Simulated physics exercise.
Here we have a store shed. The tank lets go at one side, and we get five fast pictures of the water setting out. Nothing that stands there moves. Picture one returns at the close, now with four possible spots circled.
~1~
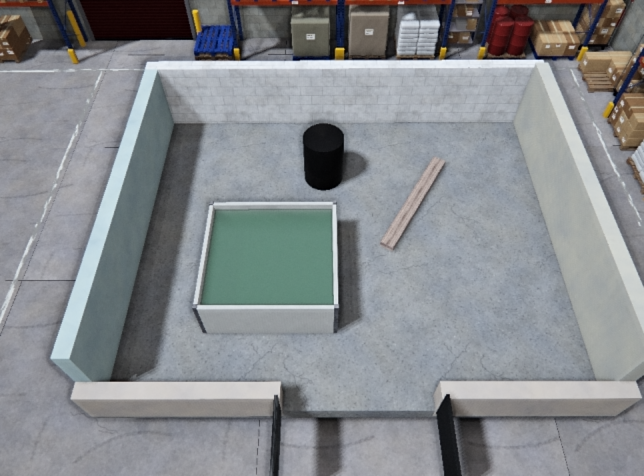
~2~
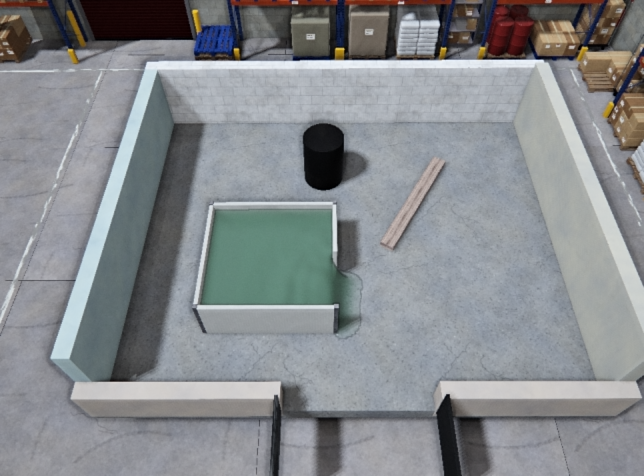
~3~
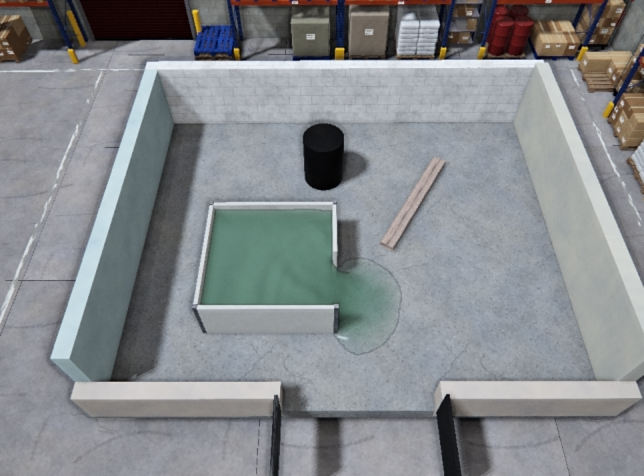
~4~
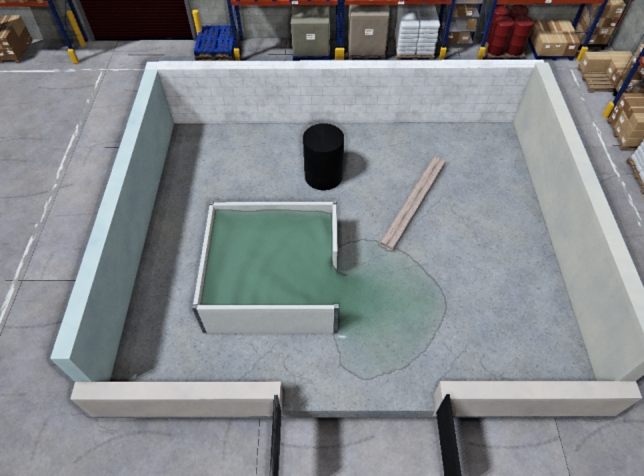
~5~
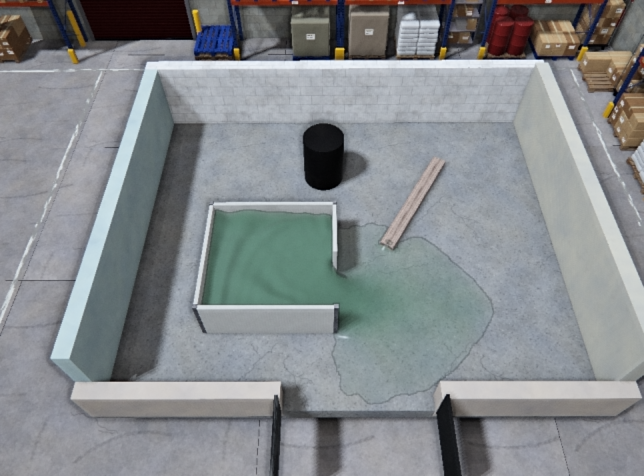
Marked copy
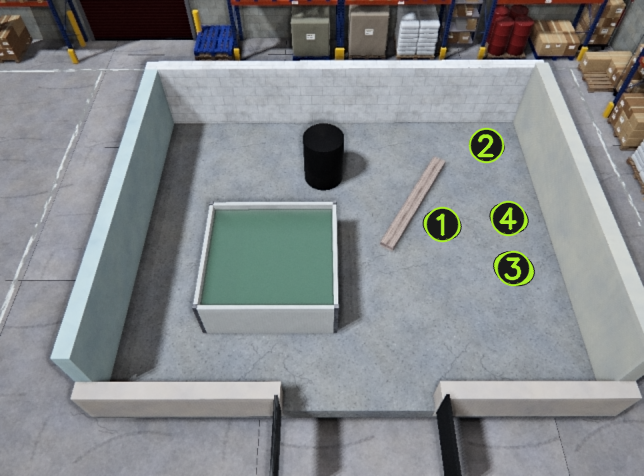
Green water flows from an opening in the right side of a square, white-walled tank and spreads across the grey floor of a walled enclosure, widening rightward and reaching the lower end of a wooden plank.
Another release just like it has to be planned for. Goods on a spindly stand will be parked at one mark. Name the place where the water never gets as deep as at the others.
1.
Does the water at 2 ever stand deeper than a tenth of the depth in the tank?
Yes.
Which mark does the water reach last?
The answer is 2.
On the marked copy, 1 at (442, 224); 2 at (486, 145); 3 at (513, 268); 4 at (508, 218).
For spot 1, the water peaks at about 15 % of the depth that stood in the tank.
For spot 2, the water peaks at about 32 % of the depth that stood in the tank.
For spot 3, the water peaks at about 38 % of the depth that stood in the tank.
For spot 4, the water peaks at about 29 % of the depth that stood in the tank.
